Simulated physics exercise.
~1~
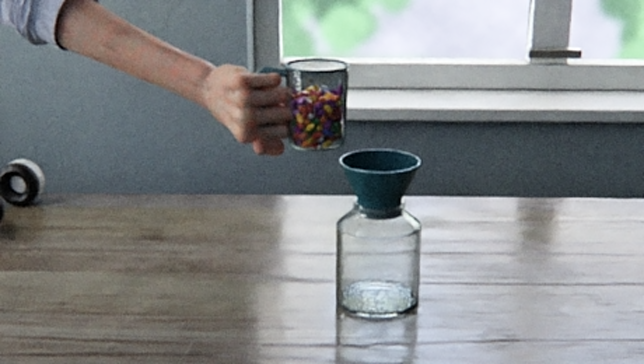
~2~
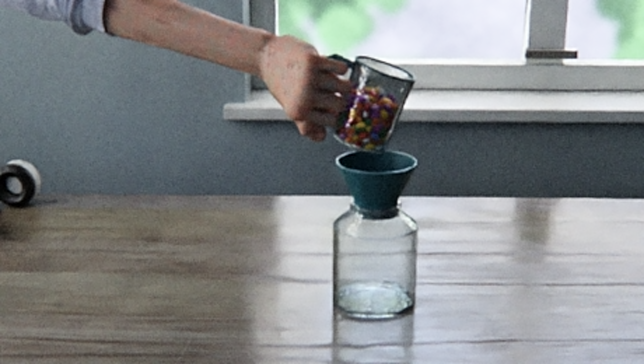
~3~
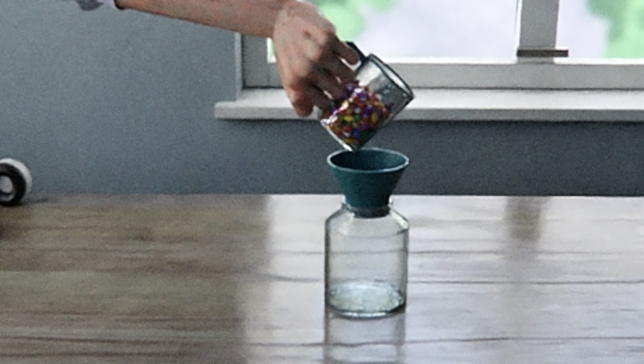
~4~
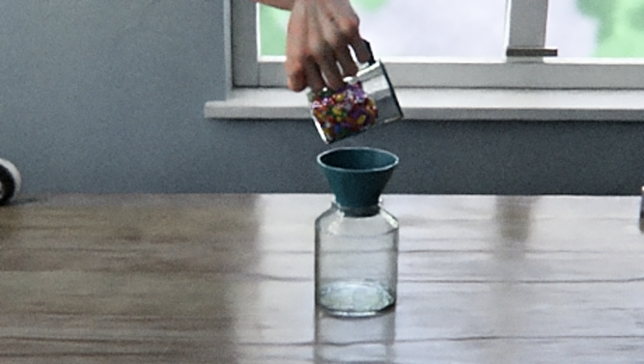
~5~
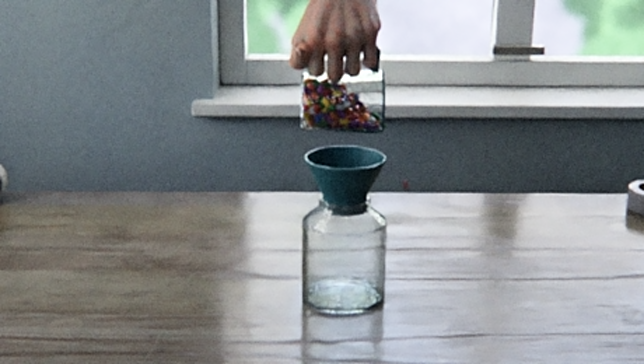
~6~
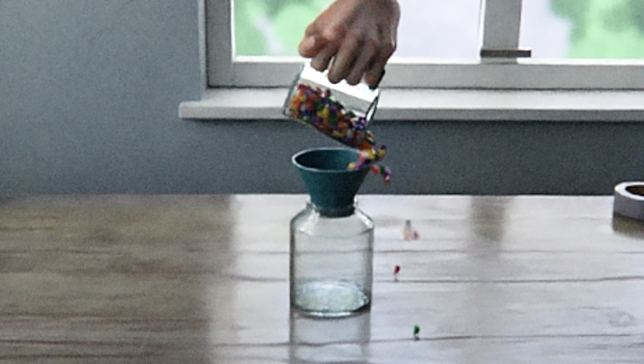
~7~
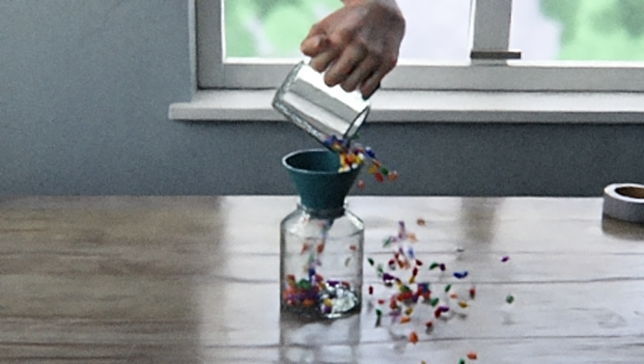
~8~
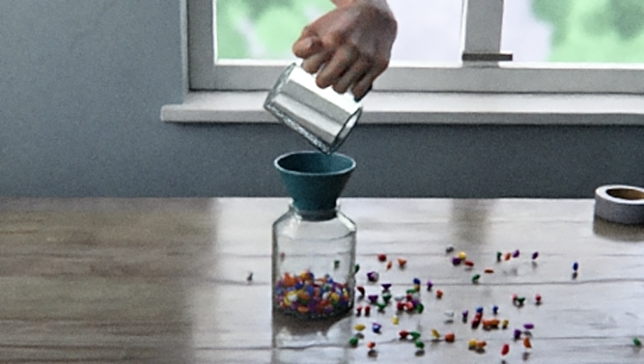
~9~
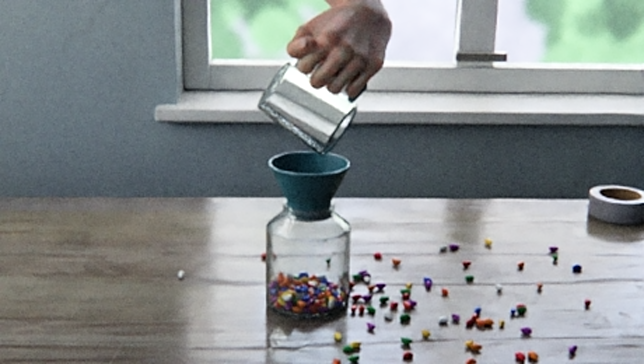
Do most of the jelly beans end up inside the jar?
Yes, the bulk of them end up in the jar, though a good part spills onto the table. Hardly any are left in the cup or funnel.
